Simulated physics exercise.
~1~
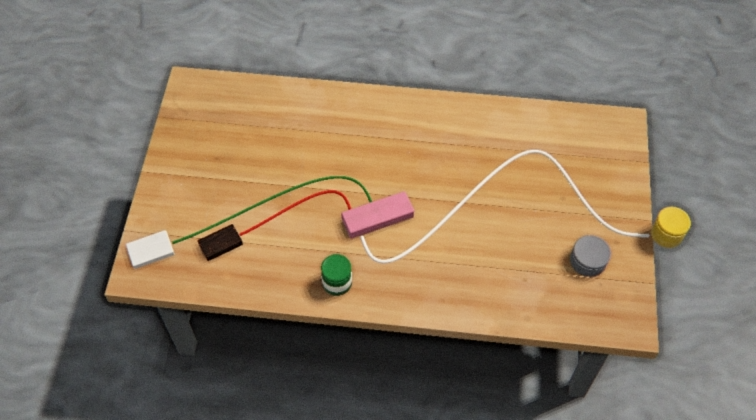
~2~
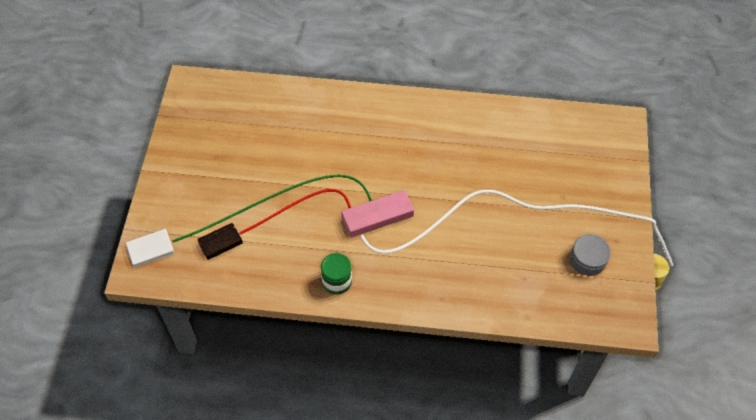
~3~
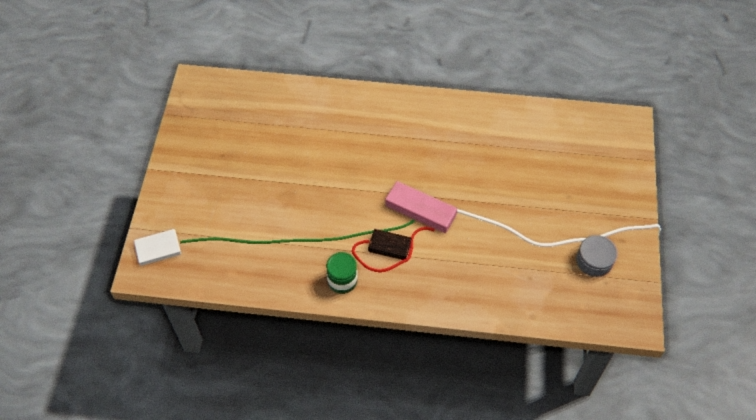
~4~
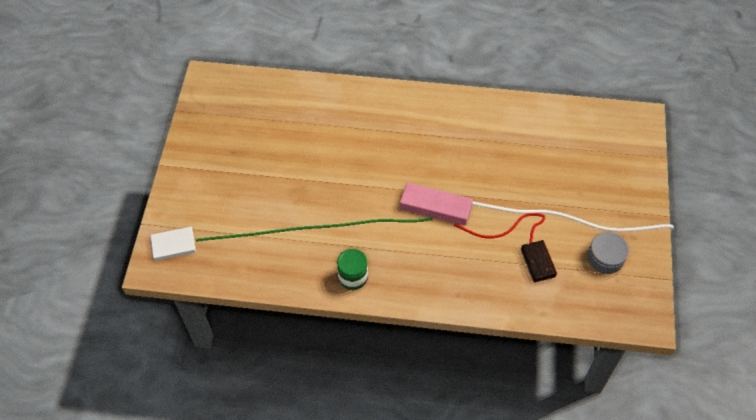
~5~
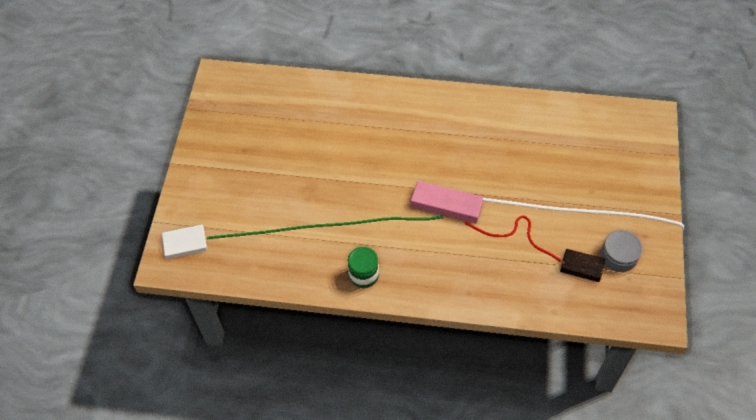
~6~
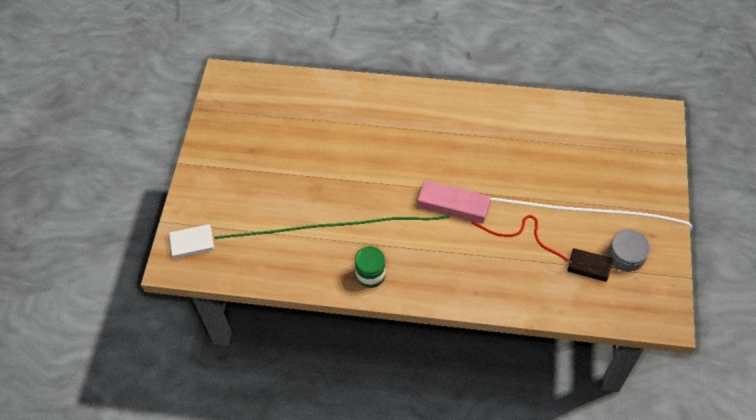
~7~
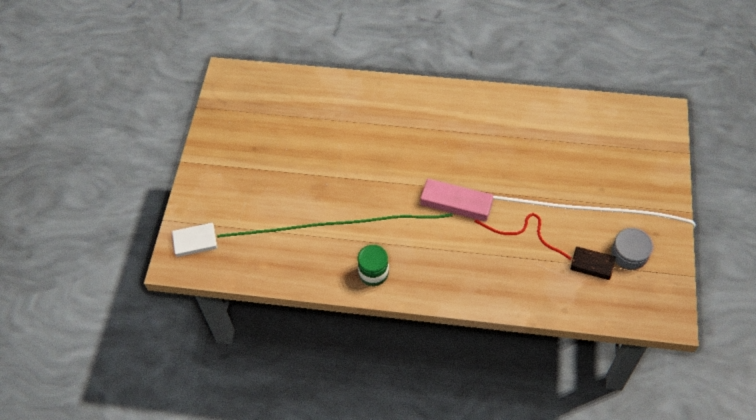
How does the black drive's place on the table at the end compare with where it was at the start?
At the start the black drive lies on the left part of the table, near the white charger. By the end it is far over on the right side, right beside the grey tub.
